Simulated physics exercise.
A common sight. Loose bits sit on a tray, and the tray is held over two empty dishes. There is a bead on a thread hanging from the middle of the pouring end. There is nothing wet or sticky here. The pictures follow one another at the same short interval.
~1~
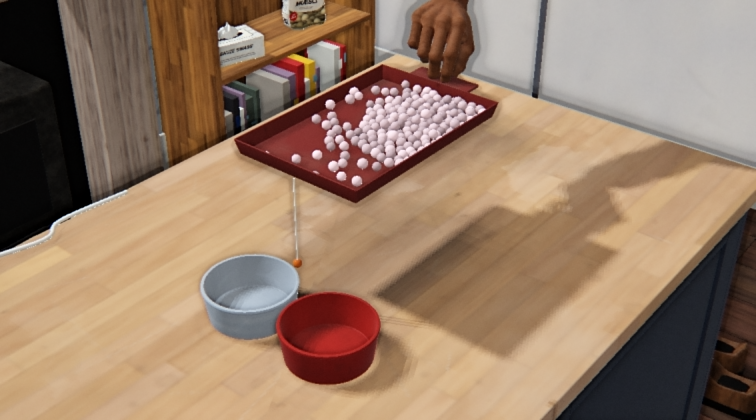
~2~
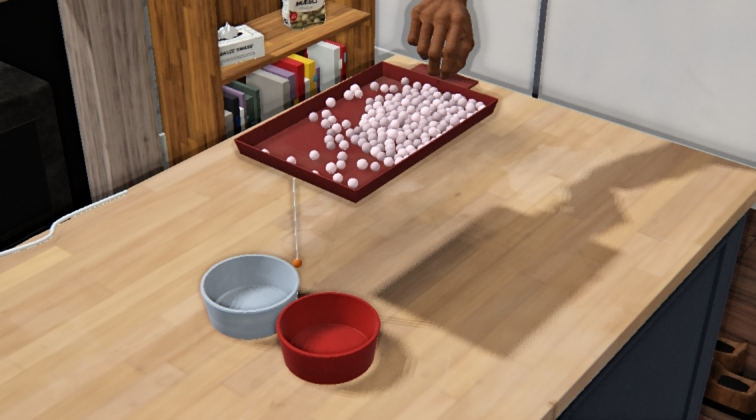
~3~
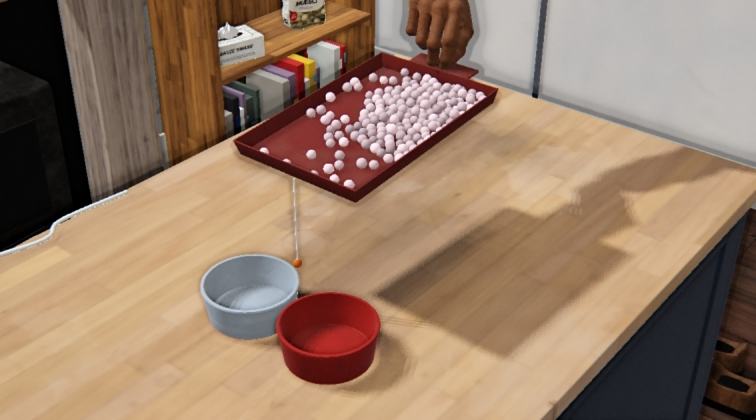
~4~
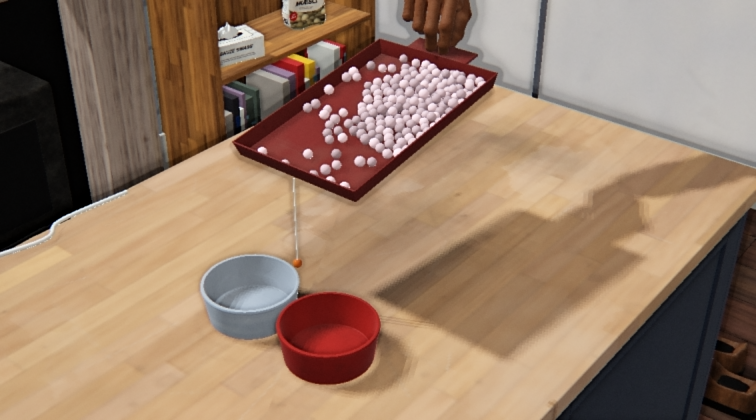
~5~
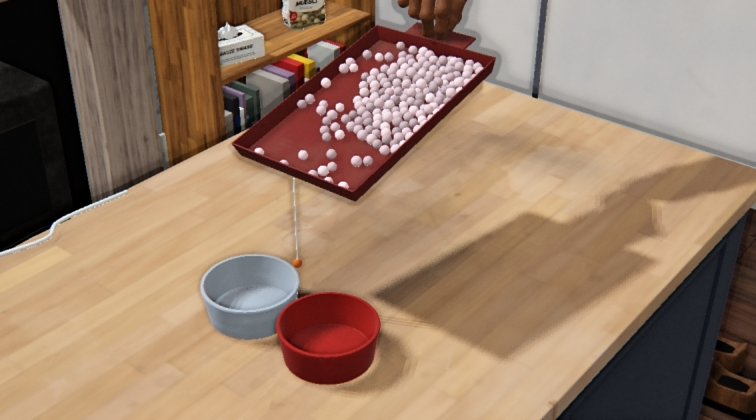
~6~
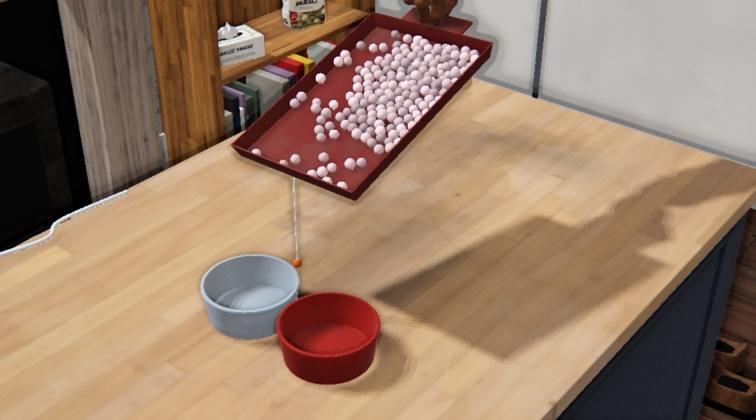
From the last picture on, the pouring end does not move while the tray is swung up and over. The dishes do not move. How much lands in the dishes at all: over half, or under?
So the dishes mostly succeed at catching it, really.
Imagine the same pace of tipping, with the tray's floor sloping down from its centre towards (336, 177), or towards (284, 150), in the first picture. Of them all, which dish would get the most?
In the first case it's the one on the right, in the second the one on the left.
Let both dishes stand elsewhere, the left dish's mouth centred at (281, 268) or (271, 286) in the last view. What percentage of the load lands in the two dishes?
You'd get 20 in a hundred the first time and 50 in a hundred the second.
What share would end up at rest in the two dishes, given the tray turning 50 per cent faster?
Expected result: Around 40 per cent.
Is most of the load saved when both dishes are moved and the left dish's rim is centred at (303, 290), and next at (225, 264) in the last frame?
At place one not up to half; at place two in excess of half.
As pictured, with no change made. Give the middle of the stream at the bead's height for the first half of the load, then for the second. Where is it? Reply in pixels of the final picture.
Earlier half at (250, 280), later half at (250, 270).
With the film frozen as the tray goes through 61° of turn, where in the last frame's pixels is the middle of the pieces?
The middle of the pieces lands at roughly (281, 165).
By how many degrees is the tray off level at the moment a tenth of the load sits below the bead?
Reading: Some 60°.
Soon after the last picture, tray tipped steeply; about two thirds on the tray; a stray few in the right dish; a small part in the left dish; a stray few outside both; about a quarter in the air.
A little later, tray tipped right over; a small part on the tray; a small part in the right dish; about a third in the left dish; about a quarter outside both; about a quarter in the air.
Later still, tray tipped past a quarter turn; about a quarter in the right dish; about half in the left dish; about a quarter outside both.
By the end, tray tipped past a quarter turn; about a quarter in the right dish; about half in the left dish; about a quarter outside both.
